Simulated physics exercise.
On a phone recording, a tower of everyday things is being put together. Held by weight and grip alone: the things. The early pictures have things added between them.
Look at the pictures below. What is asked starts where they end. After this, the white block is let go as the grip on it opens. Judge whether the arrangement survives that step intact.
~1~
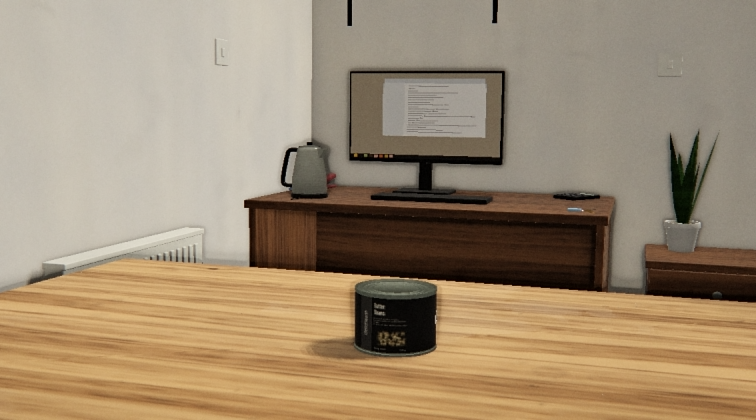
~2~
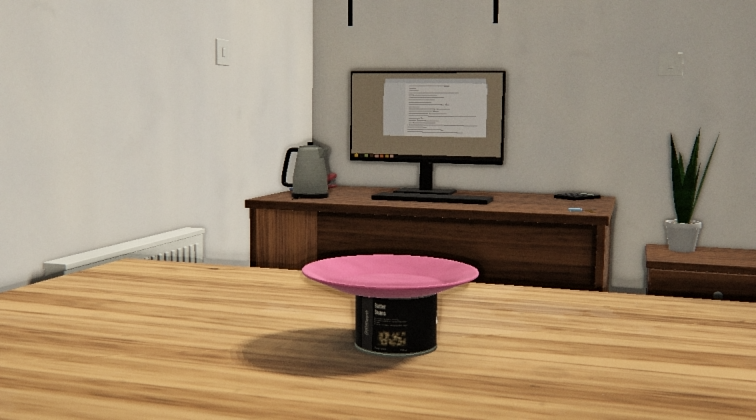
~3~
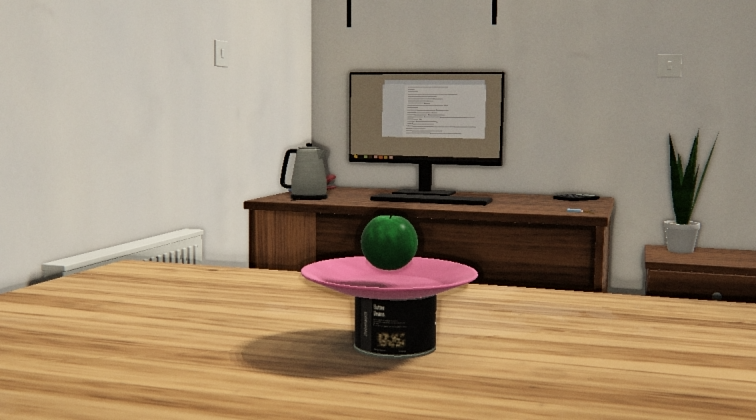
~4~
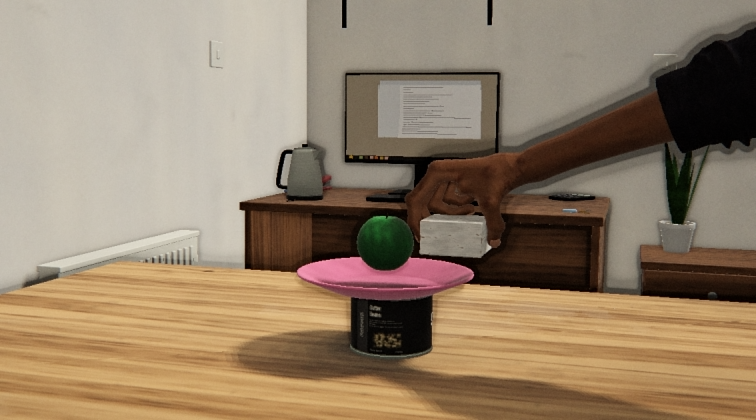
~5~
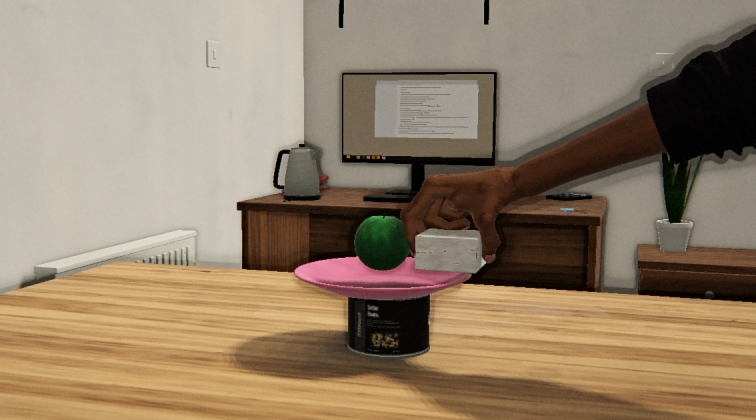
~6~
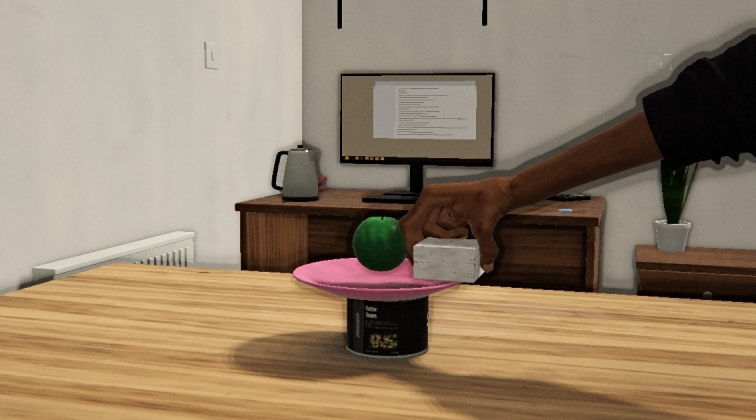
Stays standing.
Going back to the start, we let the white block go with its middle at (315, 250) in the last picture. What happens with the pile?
Stands firm.
Then, 0.30 s on from there, no change.
Then, 0.80 s on from there, white block resting near (450, 260).
In the end, all 4 unmoved. At the end, from the last picture's camera, white block near (450, 260). The pile holds.
